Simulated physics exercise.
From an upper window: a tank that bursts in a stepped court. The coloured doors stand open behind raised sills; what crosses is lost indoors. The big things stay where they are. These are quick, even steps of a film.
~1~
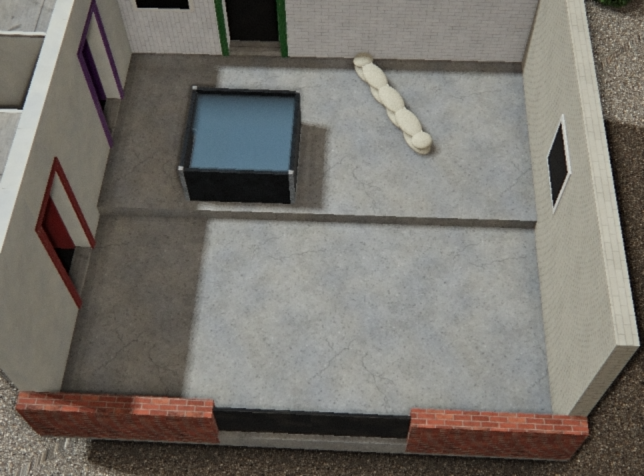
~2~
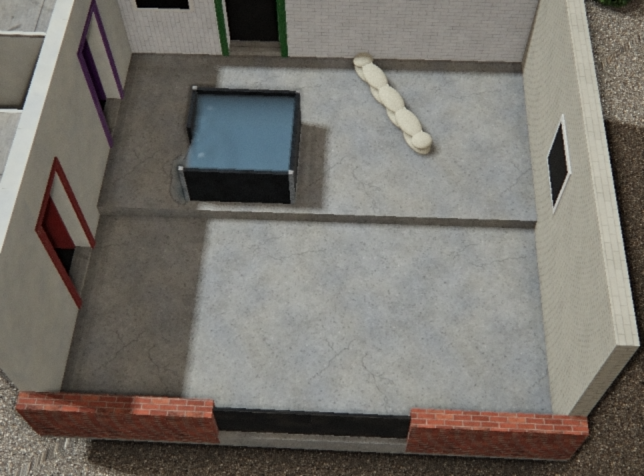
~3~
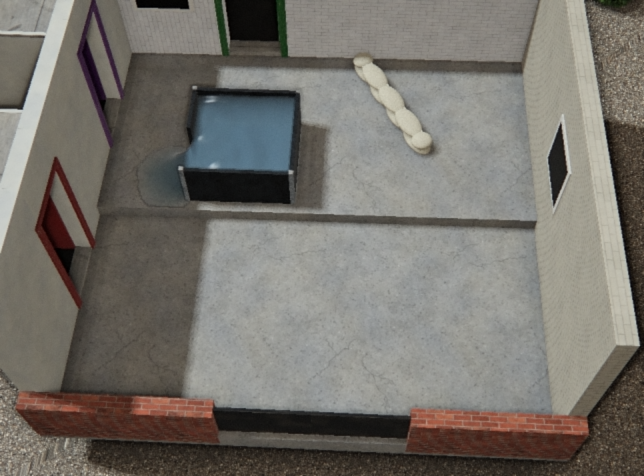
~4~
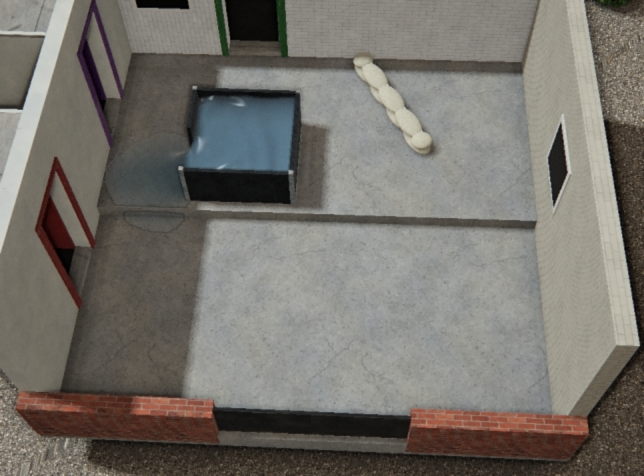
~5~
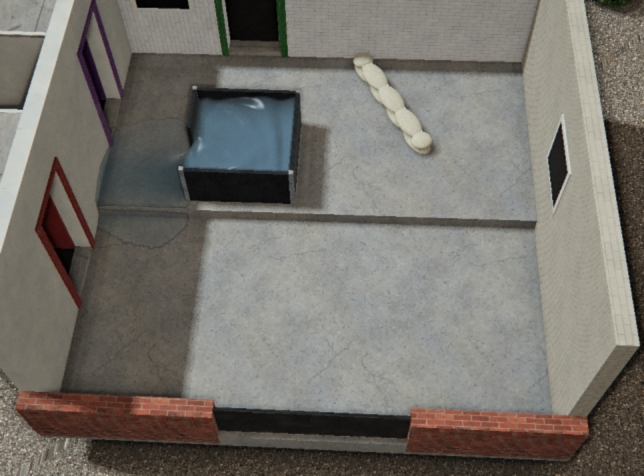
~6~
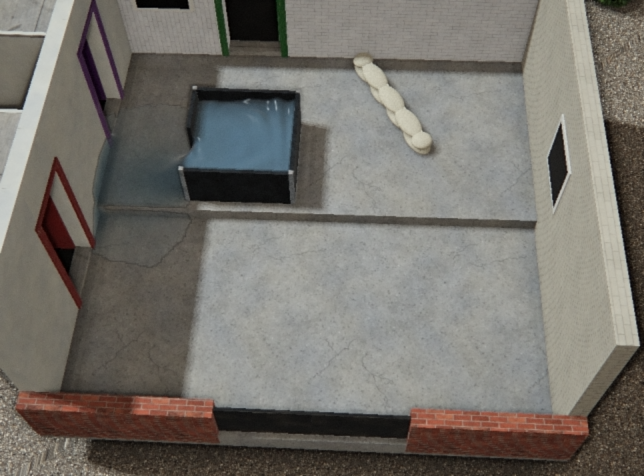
The footage shows a walled court with a low step, a pale braided object and a dark-sided water tank, from which water pours through the left side, spreads to the left wall, and extends past the step.
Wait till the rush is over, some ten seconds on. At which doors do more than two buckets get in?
The red door takes more than that; the purple door takes more than that; the green door stays under that.
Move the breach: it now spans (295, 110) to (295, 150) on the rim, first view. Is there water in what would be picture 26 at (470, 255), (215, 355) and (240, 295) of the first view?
As listed: Covered, no water, not flooded.
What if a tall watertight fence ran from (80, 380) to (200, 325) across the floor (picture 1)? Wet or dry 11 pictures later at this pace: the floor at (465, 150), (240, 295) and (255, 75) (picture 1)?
In turn: Dry, dry, not flooded.
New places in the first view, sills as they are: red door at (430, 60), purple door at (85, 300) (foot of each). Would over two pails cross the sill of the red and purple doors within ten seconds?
Then: The red door is under, the purple door lets more in.
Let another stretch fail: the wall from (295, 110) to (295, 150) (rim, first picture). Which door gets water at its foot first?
First comes the green one.
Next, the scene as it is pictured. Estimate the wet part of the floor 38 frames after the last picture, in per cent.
I make it 60 per cent.
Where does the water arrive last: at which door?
That is the one in green.
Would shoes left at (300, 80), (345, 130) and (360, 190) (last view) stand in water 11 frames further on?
As listed: Free of water, clear, clear.
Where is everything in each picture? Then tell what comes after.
In the first picture, the water tank at (242, 133) is whole and still.
In the second picture, the front is at a hidden place, out from the gap at (192, 169).
In the third picture, the front is at (145, 165), out from the gap at (192, 170).
In the fourth picture, the front is at (108, 177), out from the gap at (192, 170).
In the fifth picture, the front is at (113, 137), out from the gap at (192, 170).
In the sixth picture, the front is at (100, 127), out from the gap at (192, 169).
A moment on, water covers 10 % of the floor; the red door under two buckets in, the purple door over two buckets in, the green door not reached.
Next, water covers 20 % of the floor; the red door over two buckets in, the purple door over two buckets in, the green door not reached.
Then, water covers 30 % of the floor; the red door over two buckets in, the purple door far over two buckets in, the green door wet at the sill, nothing in.
Later, water covers 60 % of the floor; the red door over two buckets in, the purple door far over two buckets in, the green door wet at the sill, nothing in.
In the end, water covers 80 % of the floor; the red door over two buckets in, the purple door far over two buckets in, the green door wet at the sill, nothing in.
